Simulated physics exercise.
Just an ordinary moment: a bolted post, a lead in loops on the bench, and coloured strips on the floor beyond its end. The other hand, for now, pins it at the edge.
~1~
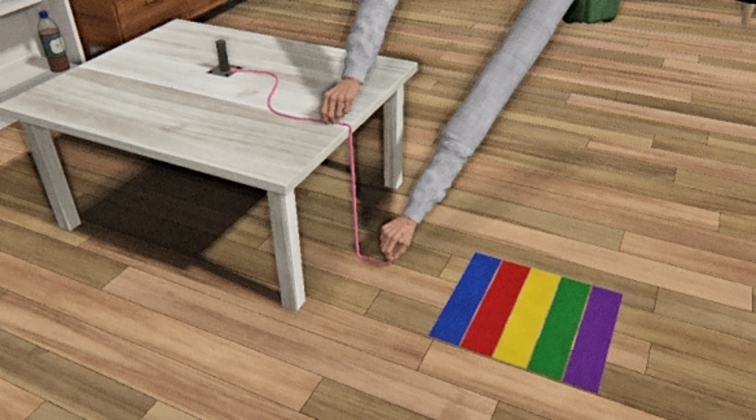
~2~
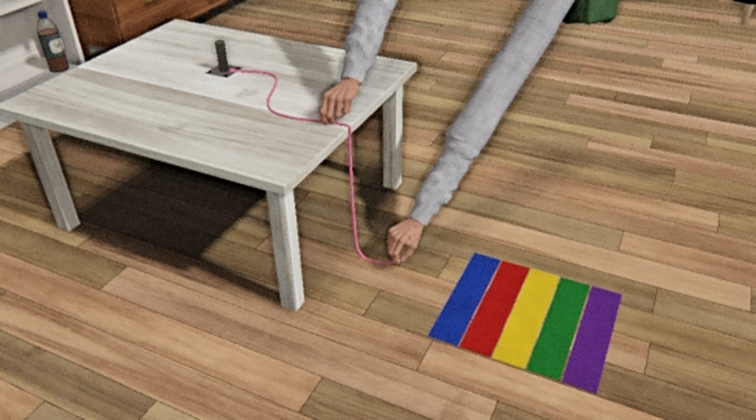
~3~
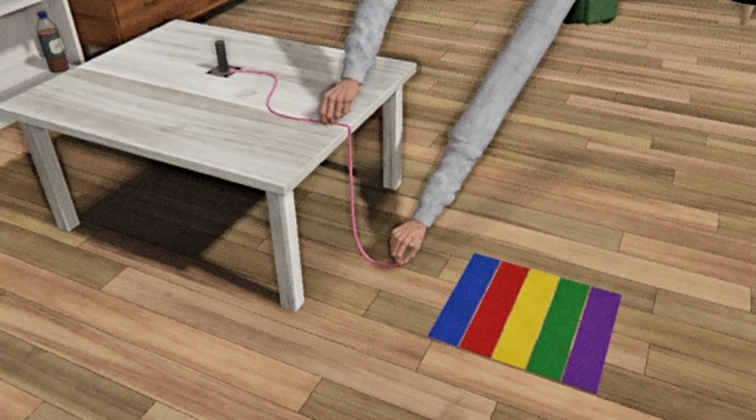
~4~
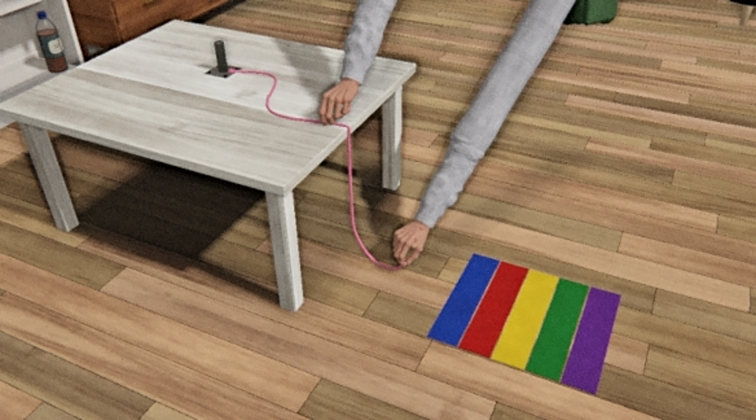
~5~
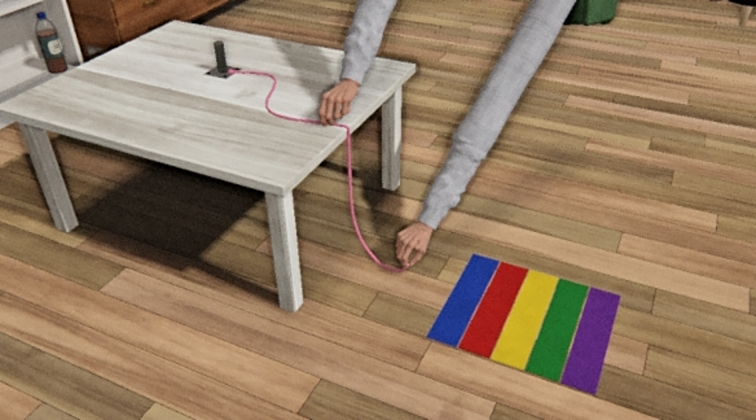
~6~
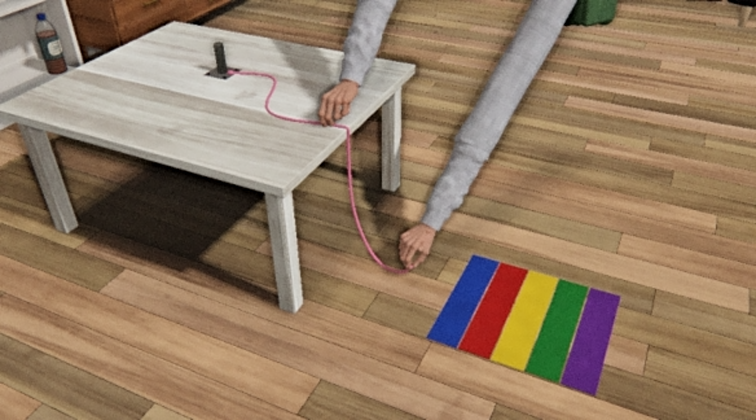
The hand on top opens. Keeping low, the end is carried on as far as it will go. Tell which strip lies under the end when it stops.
The yellow strip.
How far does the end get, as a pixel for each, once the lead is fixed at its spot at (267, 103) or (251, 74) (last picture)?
I'd put it around (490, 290) the first time and around (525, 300) the second.
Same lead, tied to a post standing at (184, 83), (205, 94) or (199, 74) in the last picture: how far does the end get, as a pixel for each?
Around (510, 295), (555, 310) and (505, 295).
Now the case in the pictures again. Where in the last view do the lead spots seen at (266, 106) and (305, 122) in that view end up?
(308, 104) and (352, 123).
A little later, end near (478, 286); over blue.
Next, end near (511, 296); over red.
When it is tight, end near (532, 303); over yellow. Over yellow.
